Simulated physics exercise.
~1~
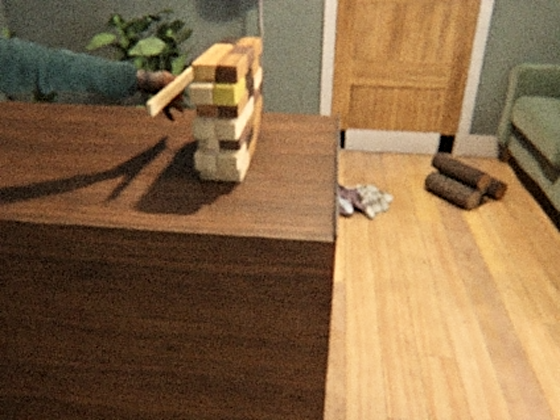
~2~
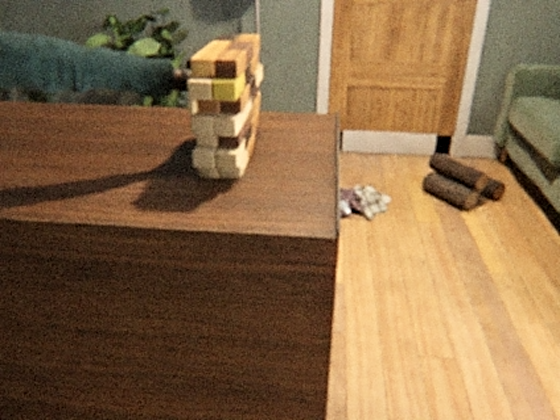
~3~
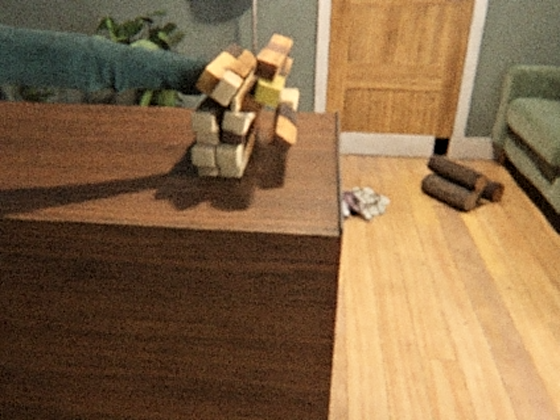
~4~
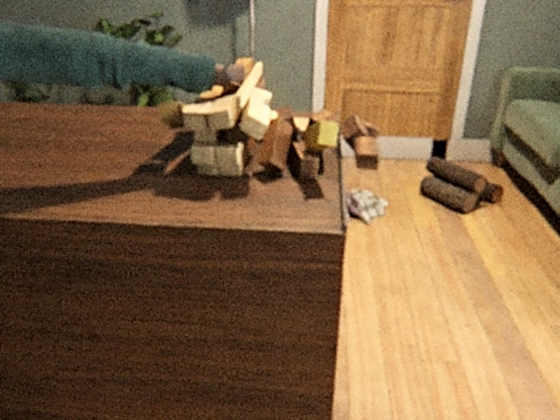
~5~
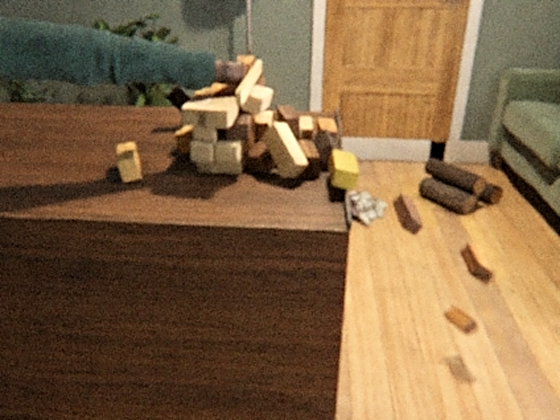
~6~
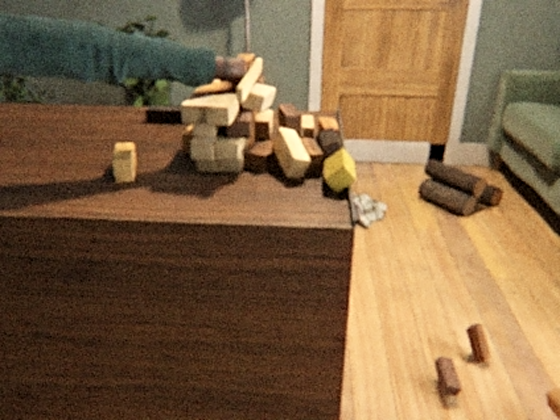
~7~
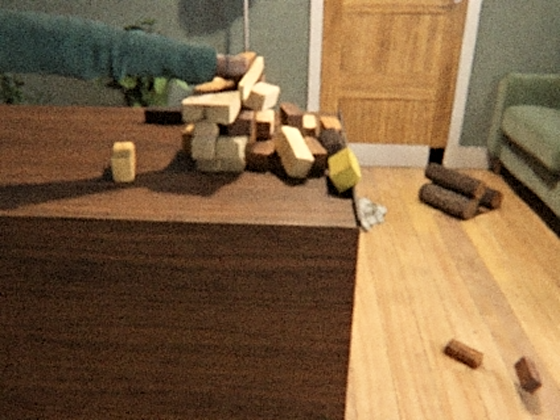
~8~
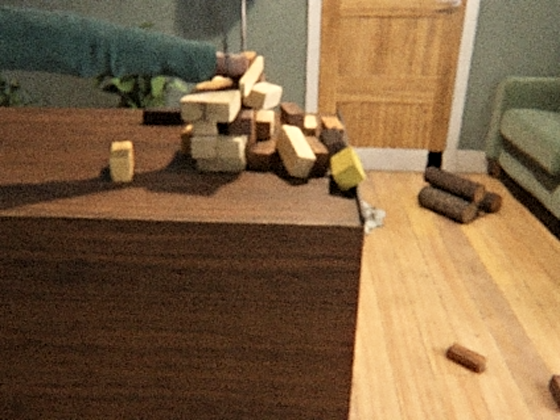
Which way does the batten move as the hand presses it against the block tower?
It moves to the right, pushing into the tower before coming to a stop.
